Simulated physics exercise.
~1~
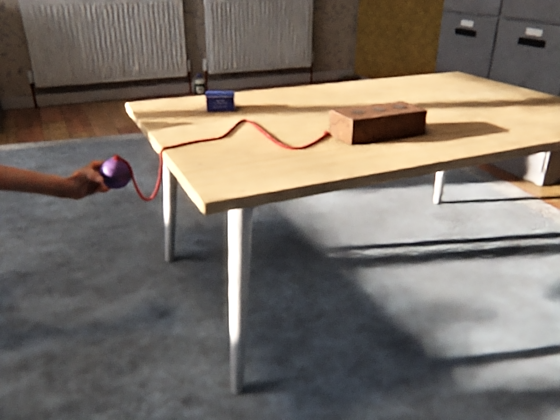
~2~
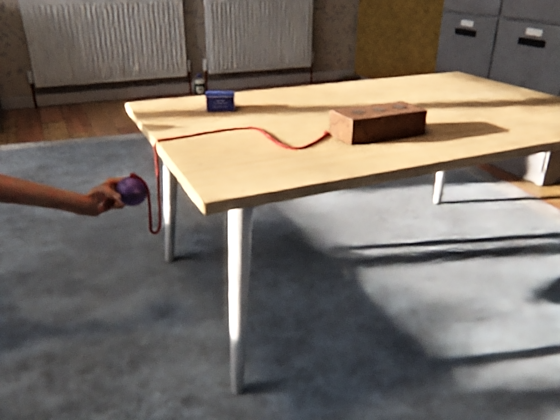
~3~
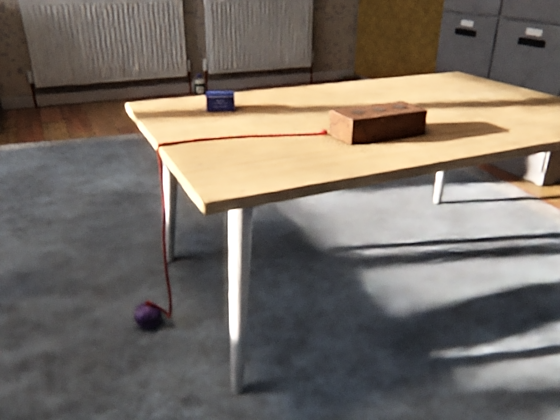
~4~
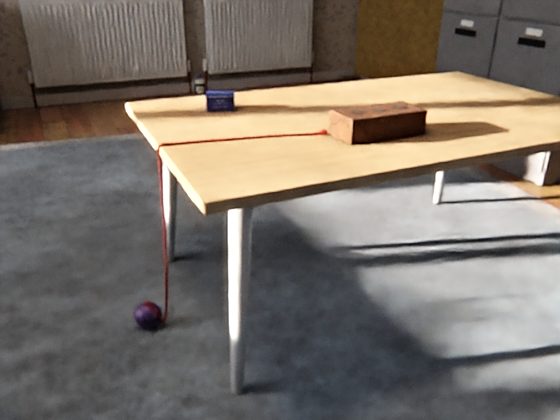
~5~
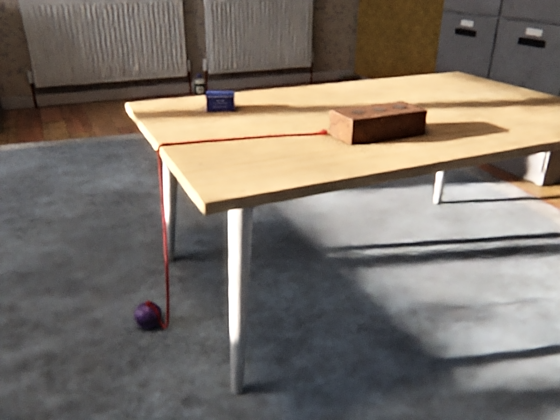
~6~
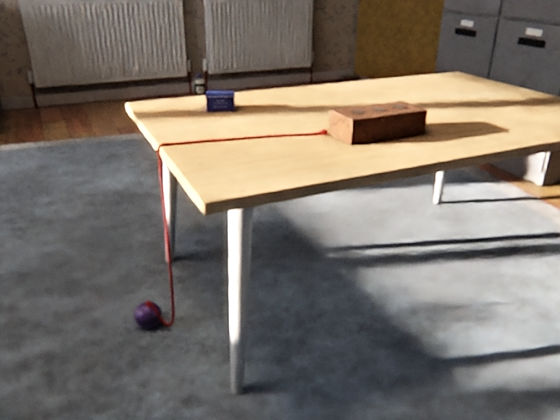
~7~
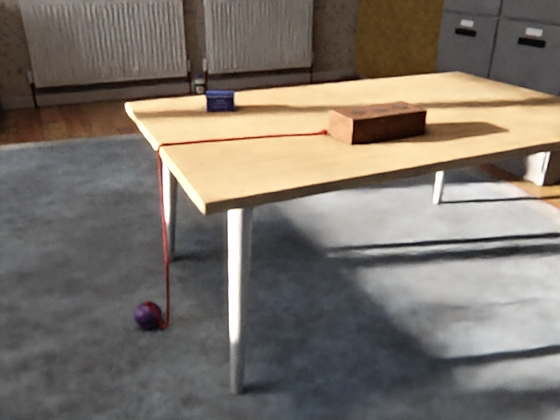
The clip shows a hand lowering a purple ball past the end of a wooden table, a red cord trailing from it to a brick on top. The hand withdraws, and the ball rests on the floor while the brick and a blue box stay in place.
